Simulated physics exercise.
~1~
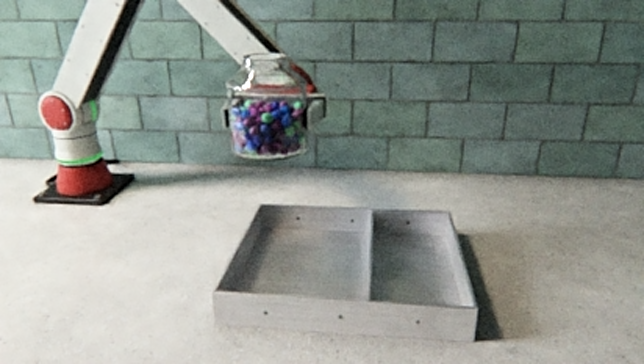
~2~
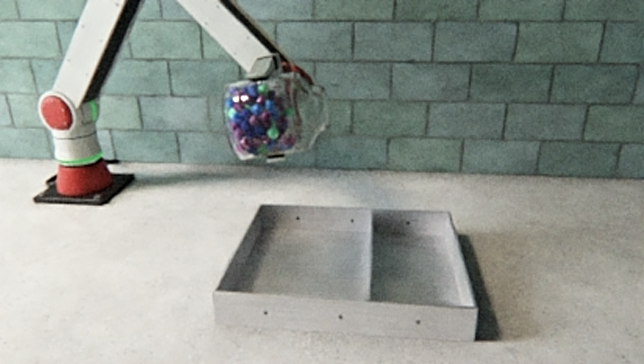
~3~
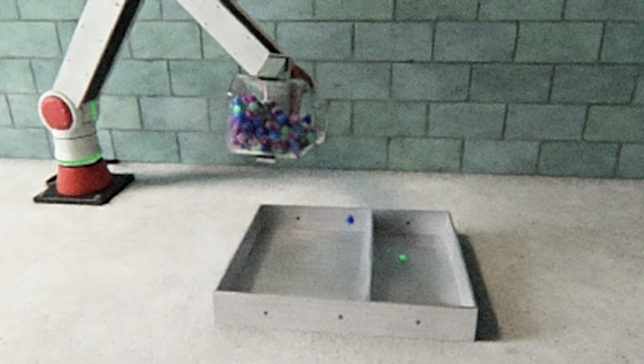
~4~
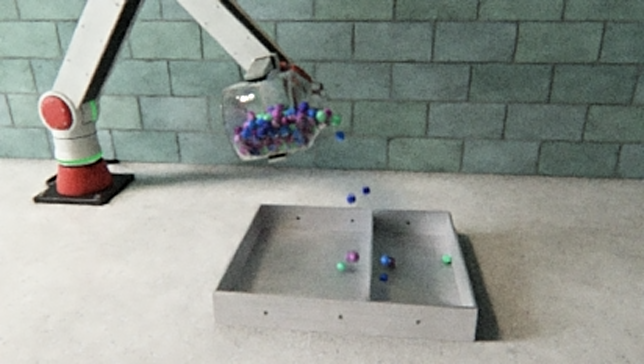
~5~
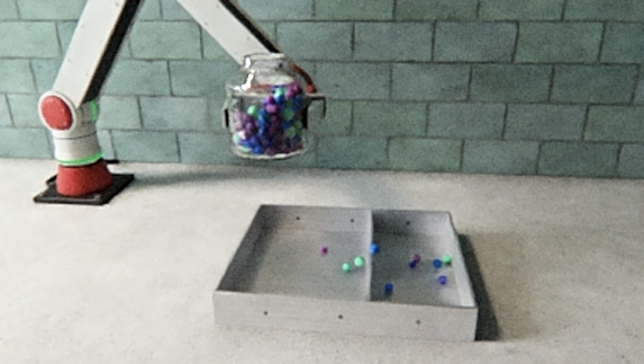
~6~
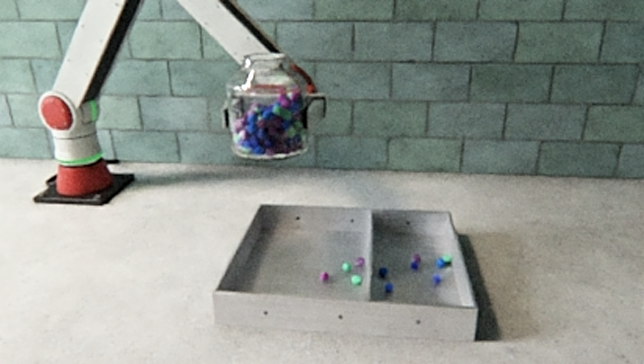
A clear jar packed with small blue, purple and green balls hangs from a white and red robot arm, seen from slightly above against a green brick wall. Below it, on a pale tabletop, sits an open grey tray split in two by a cross wall. The arm tips the jar onto its side, and a few balls drop into the tray. More tumble from the mouth towards the right before the jar swings upright again. It ends still nearly full, with a small scatter of balls lying in both parts of the tray.
